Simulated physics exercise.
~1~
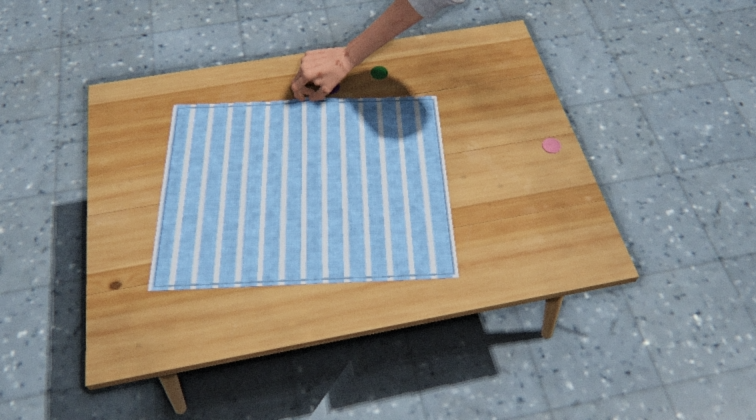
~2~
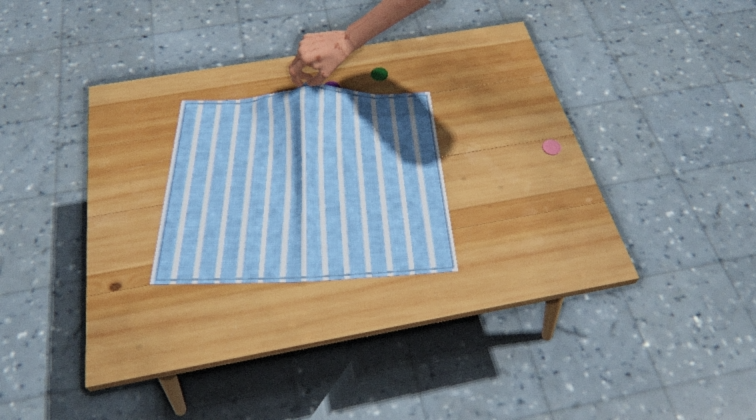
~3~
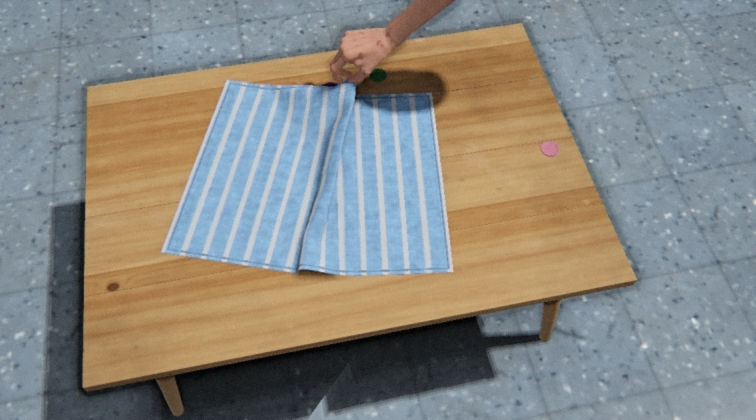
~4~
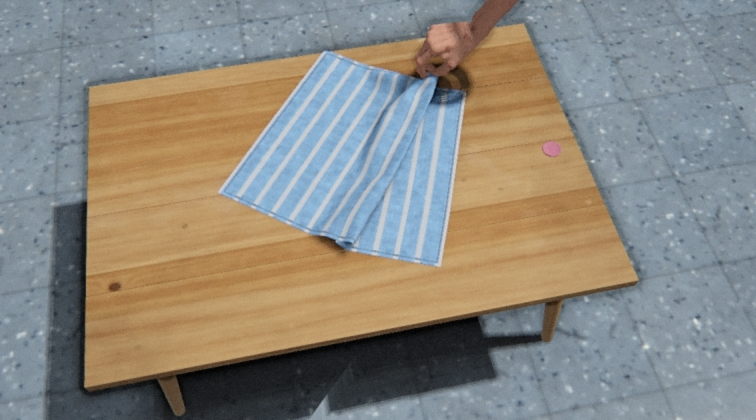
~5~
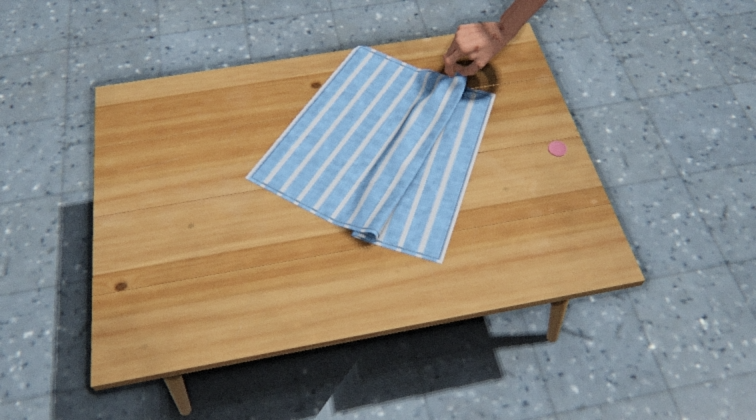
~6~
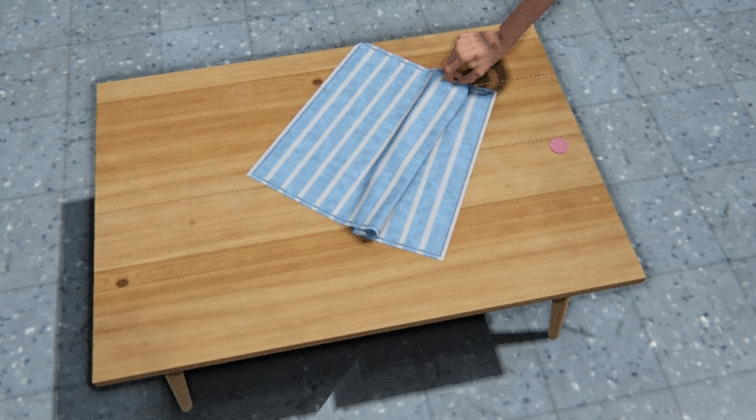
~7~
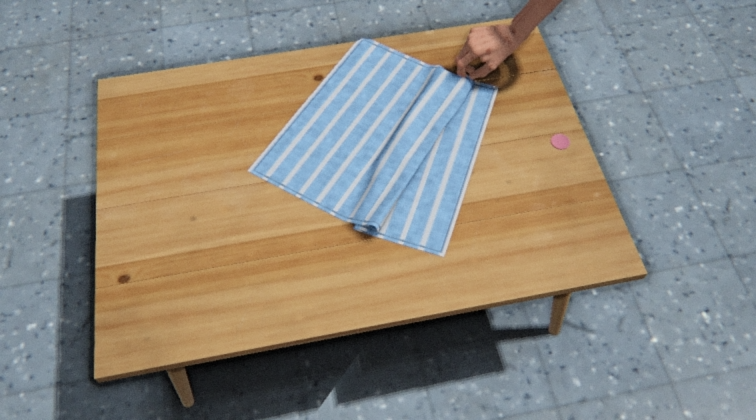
The clip shows a hand pinching the far edge of a blue and white striped cloth on a wooden table and dragging it rightward into folds, covering a green disc, until the creased cloth rests near the far right corner, with the pink disc still uncovered.
